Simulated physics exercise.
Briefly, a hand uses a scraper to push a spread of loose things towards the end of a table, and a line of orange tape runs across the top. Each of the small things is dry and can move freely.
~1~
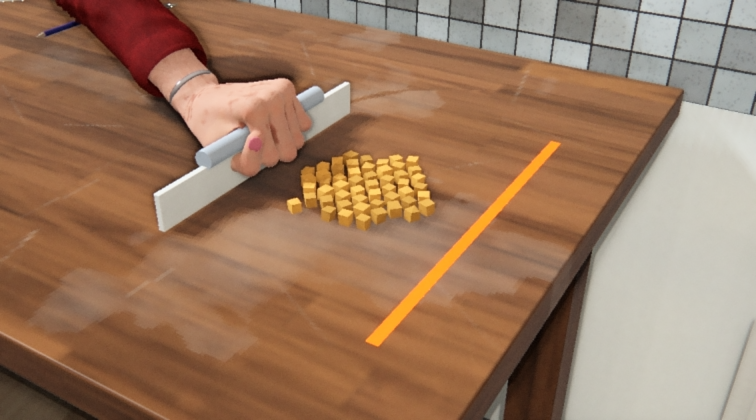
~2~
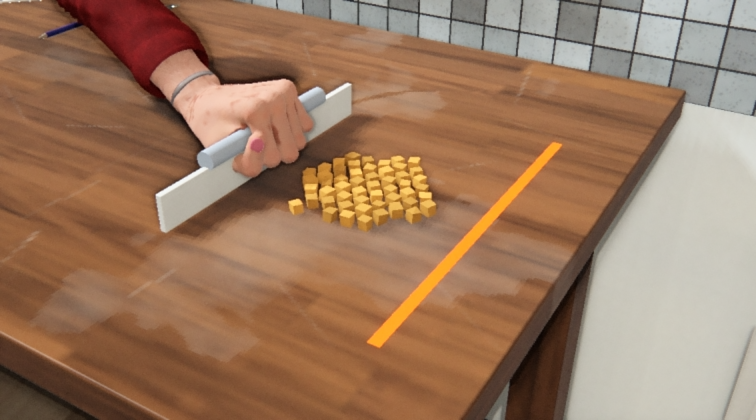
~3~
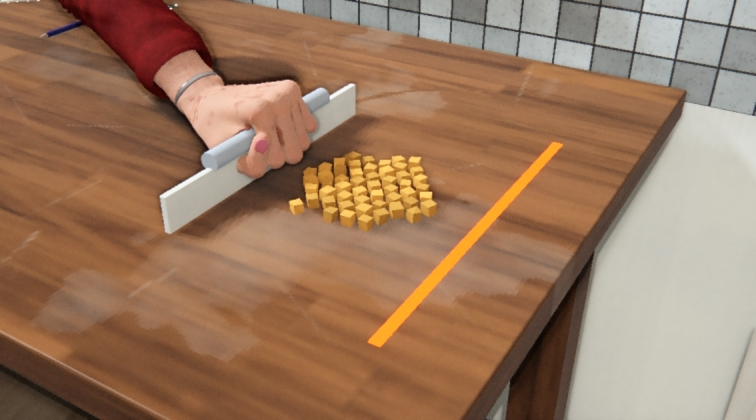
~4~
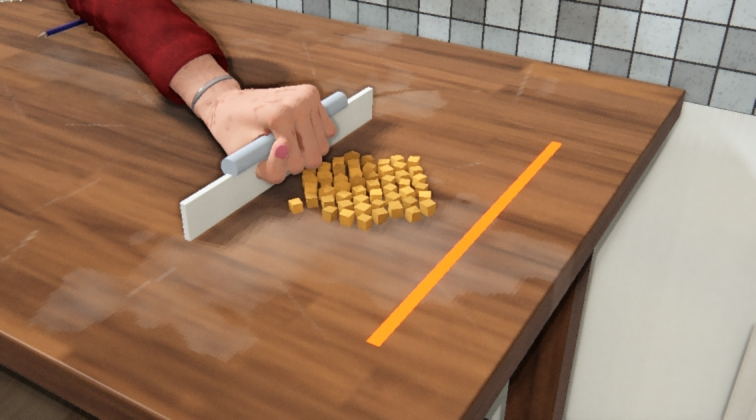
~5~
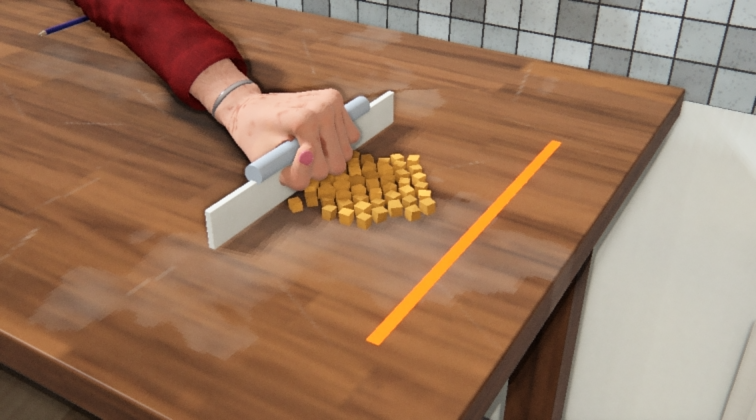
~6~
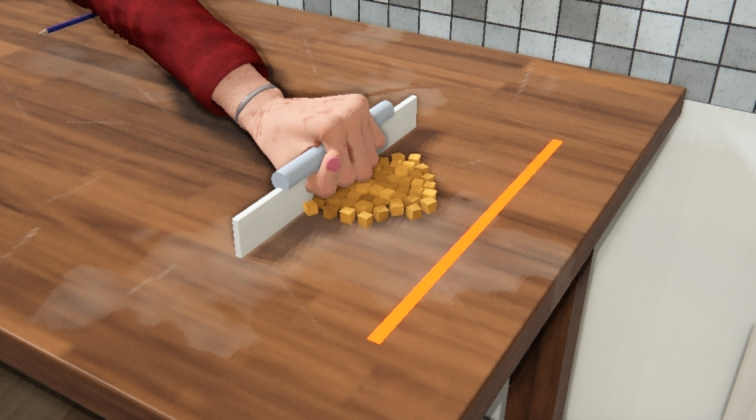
The video shows a hand gripping a white scraper beside small golden cubes on a wooden table marked with orange tape; after barely moving at first, the hand slides the scraper right, pressing into the cubes and bunching them together.
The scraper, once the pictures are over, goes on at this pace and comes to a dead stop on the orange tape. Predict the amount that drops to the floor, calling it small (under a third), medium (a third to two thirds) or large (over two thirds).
Small.
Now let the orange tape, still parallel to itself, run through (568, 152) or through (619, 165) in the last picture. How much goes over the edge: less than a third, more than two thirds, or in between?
Less than a third, then over two thirds.
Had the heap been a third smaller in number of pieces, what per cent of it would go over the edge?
0 per cent or so.
Soon after the last picture, scraper still moving, near (413, 170); heap all on the table, its front near (483, 232).
A little later, scraper stopped at the orange tape; heap all on the table, its front near (568, 255).
Later still, scraper stopped at the orange tape; heap a stray few over the edge.
At rest, scraper stopped at the orange tape; heap a stray few over the edge.
